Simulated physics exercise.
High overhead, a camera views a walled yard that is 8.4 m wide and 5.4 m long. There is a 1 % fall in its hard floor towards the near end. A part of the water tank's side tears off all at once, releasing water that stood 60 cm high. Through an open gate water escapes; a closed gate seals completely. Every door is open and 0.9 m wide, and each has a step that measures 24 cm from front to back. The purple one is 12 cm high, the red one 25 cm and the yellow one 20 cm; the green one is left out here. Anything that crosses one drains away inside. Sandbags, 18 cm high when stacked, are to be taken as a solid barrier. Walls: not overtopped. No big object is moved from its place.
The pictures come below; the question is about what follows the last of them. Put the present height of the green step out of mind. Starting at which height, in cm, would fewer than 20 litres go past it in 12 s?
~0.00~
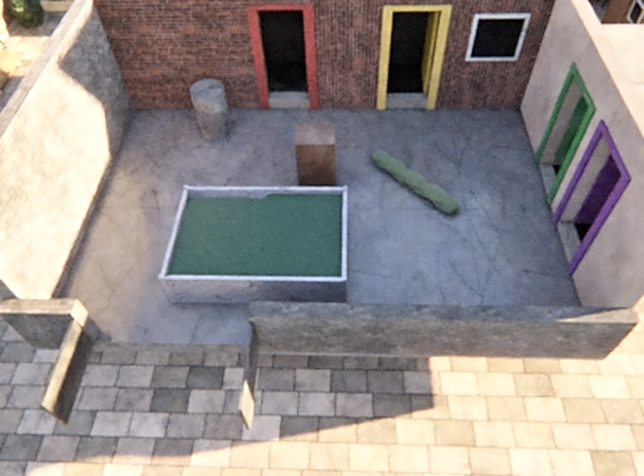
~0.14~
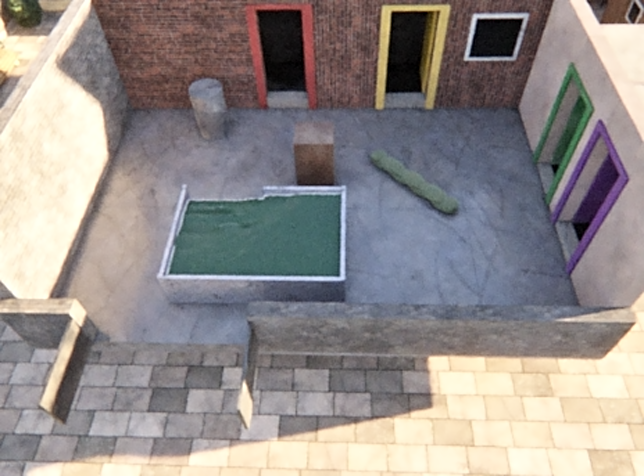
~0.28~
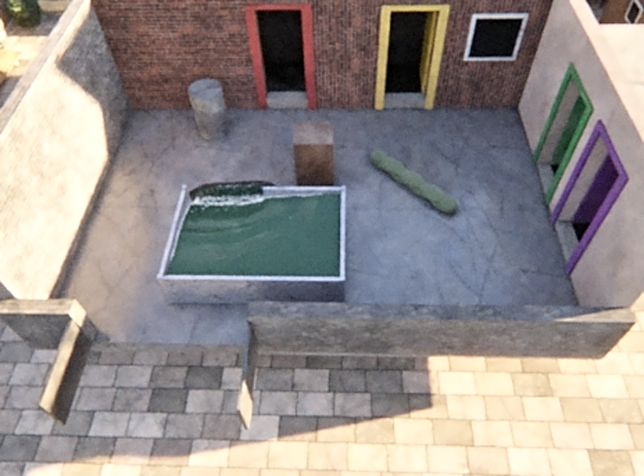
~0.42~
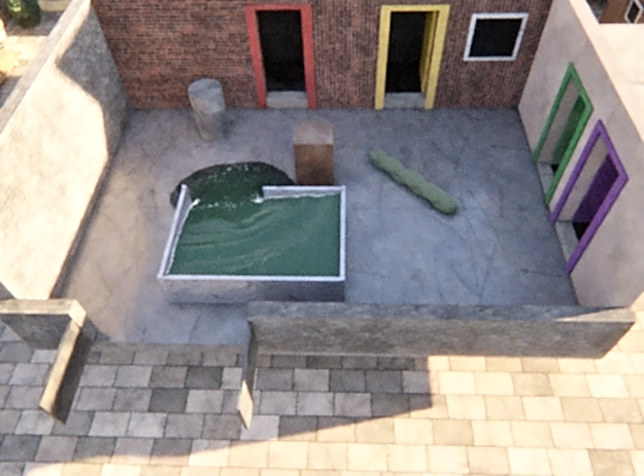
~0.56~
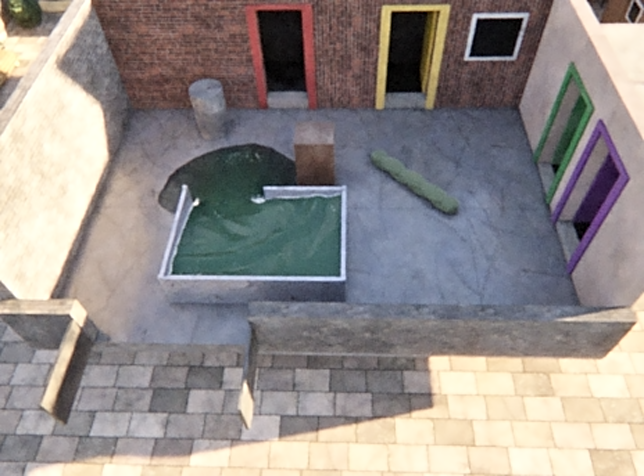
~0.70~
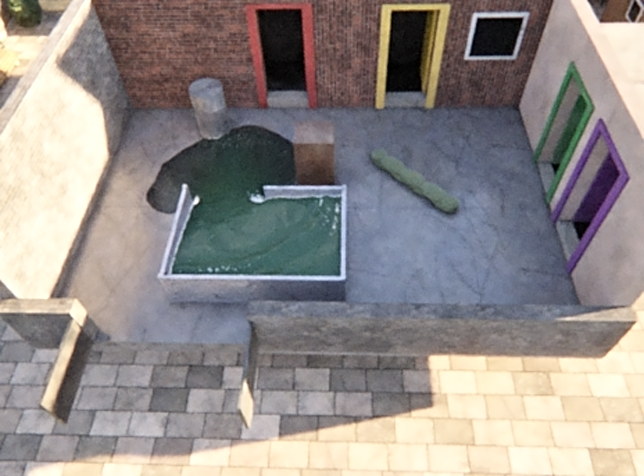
Starting at roughly 6.5 cm.
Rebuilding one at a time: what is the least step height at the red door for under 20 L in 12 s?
For red: Close to 21 cm.
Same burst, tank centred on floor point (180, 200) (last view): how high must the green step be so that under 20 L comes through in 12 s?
You'd need some 6.5 cm.
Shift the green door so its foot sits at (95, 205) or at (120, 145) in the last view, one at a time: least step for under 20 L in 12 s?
You'd want roughly 7.0 cm there first, then roughly 19 cm.
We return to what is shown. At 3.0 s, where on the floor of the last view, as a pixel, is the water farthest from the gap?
In the last picture, around (464, 111).
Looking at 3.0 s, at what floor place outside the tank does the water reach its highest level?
About (146, 140).
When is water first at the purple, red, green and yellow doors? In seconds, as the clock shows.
Purple = 5.0 s, red = 1.0 s, green = 4.0 s, yellow = 2.2 s.
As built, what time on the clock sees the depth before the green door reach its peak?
Around 5.0 seconds.
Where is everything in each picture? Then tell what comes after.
In the first picture, still water, 60 cm deep, in the water tank at (260, 233); the green door at (561, 141) is dry.
In the second picture, the front is at a hidden place, 0.2 m from the gap on the far side; 0.2 m2 of floor is wet, 60 cm left at the back.
In the third picture, the gap is on the far side, the front 0.8 m out at (254, 183); the back of the water tank holds 60 cm.
In the fourth picture, water pours out on the far side and has run 1.3 m, to (238, 166); about 8 cm deep outside, 60 cm at the back.
In the fifth picture, the front is at (248, 147), 1.8 m from the gap on the far side; 3.4 m2 of floor is wet, 59 cm left at the back.
In the sixth picture, the front is at (246, 129), 2.3 m from the gap on the far side; 4.8 m2 of floor is wet, 54 cm left at the back; 4.2 m in a straight line remain to the green door at (560, 140).
After 1.4 s water covers 20 % of the floor, deepest (32 cm) near (219, 206); it has not reached the green door.
After 3.0 s water covers 35 % of the floor, deepest (32 cm) near (146, 140); it has not reached the green door.
After 12.0 s water covers 95 % of the floor, deepest (12 cm) near (580, 324); 7 cm at the green door, 22 litres in over its 6 cm step.
At the green door as built, the water arrived by 4.2 s and peaked near 10 cm at 4.8 s.
With a step of 5.5 cm, 29 litres would have come in within the 12 s; with 7.5 cm, 8 litres. So under 20 litres takes about 6.5 cm.
